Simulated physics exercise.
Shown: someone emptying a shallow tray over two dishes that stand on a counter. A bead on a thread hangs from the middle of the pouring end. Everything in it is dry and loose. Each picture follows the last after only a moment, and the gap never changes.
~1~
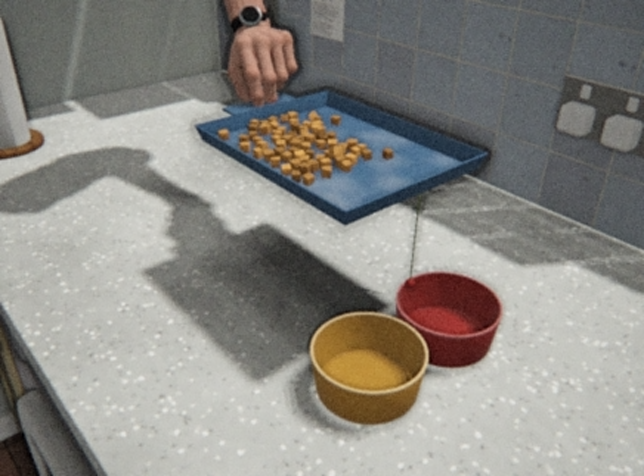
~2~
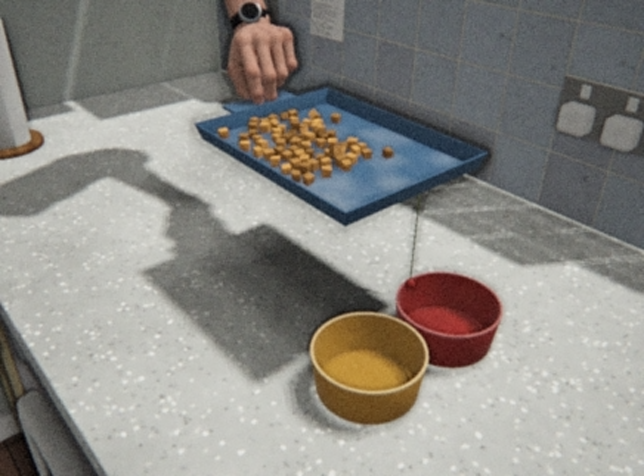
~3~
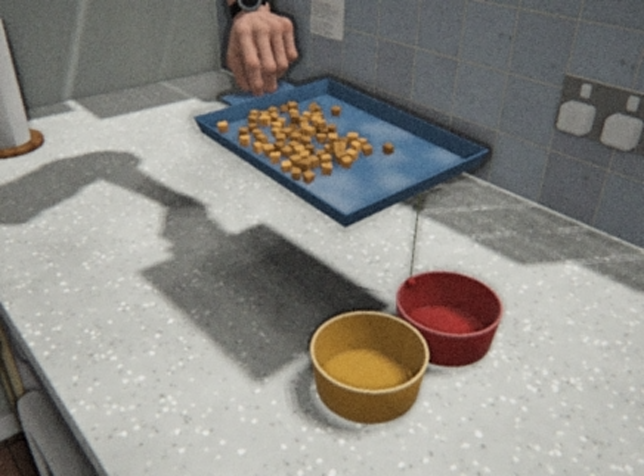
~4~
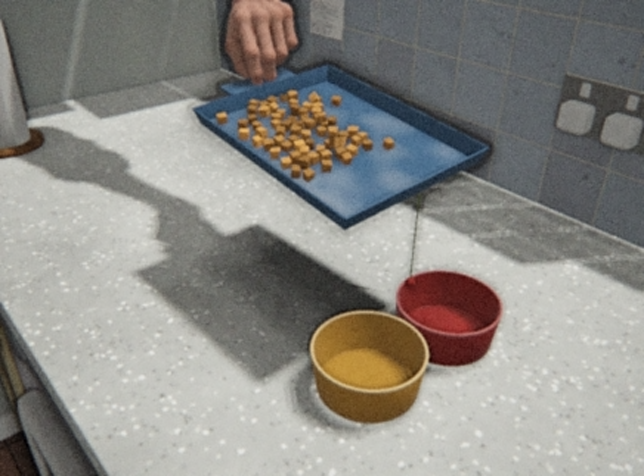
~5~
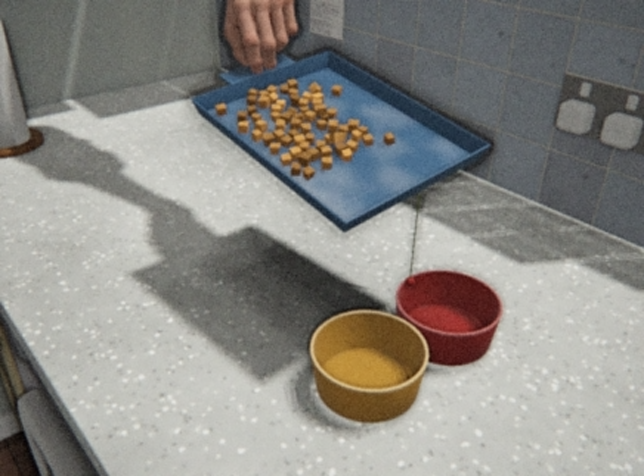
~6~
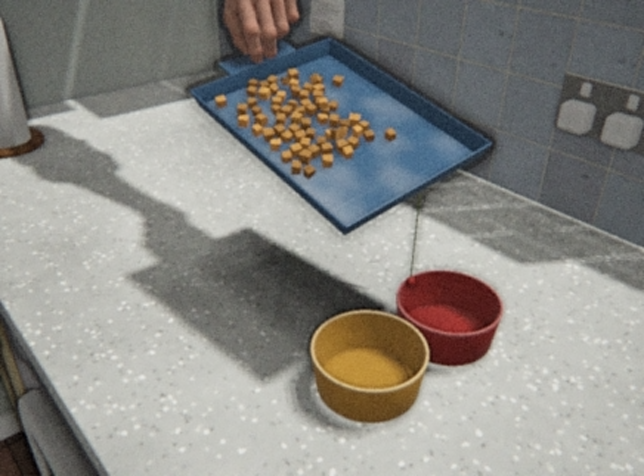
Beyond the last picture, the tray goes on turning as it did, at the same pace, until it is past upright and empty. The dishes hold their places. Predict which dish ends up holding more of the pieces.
The larger heap is bound to sit in the left dish there.
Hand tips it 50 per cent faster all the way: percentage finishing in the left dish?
I'd say 90 percent or thereabouts.
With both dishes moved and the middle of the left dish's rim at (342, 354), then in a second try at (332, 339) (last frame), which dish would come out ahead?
Case one: The dish at left. Case two: The dish at left.
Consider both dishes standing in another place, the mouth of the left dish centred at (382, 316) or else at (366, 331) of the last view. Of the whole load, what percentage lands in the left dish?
Around 60 and around 90 per cent, in that order.
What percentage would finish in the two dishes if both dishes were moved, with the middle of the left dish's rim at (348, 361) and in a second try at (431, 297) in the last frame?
You'd get near 60 percent first and near 0 percent next.
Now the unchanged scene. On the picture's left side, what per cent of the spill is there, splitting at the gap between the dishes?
100 in a hundred, roughly.
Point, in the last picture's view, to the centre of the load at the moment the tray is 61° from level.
Roughly (346, 199).
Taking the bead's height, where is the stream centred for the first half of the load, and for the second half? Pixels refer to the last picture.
First roughly (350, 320), then roughly (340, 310).
Soon, tray tipped steeply; nearly all on the tray; a small part in the left dish; a stray few in the air.
A while on, tray tipped past a quarter turn; about two thirds on the tray; about a quarter in the left dish; a small part in the air.
Towards the end, tray tipped past a quarter turn; most in the left dish; about a quarter outside both.
Finally, tray tipped past a quarter turn; most in the left dish; none in the right dish; about a quarter outside both.
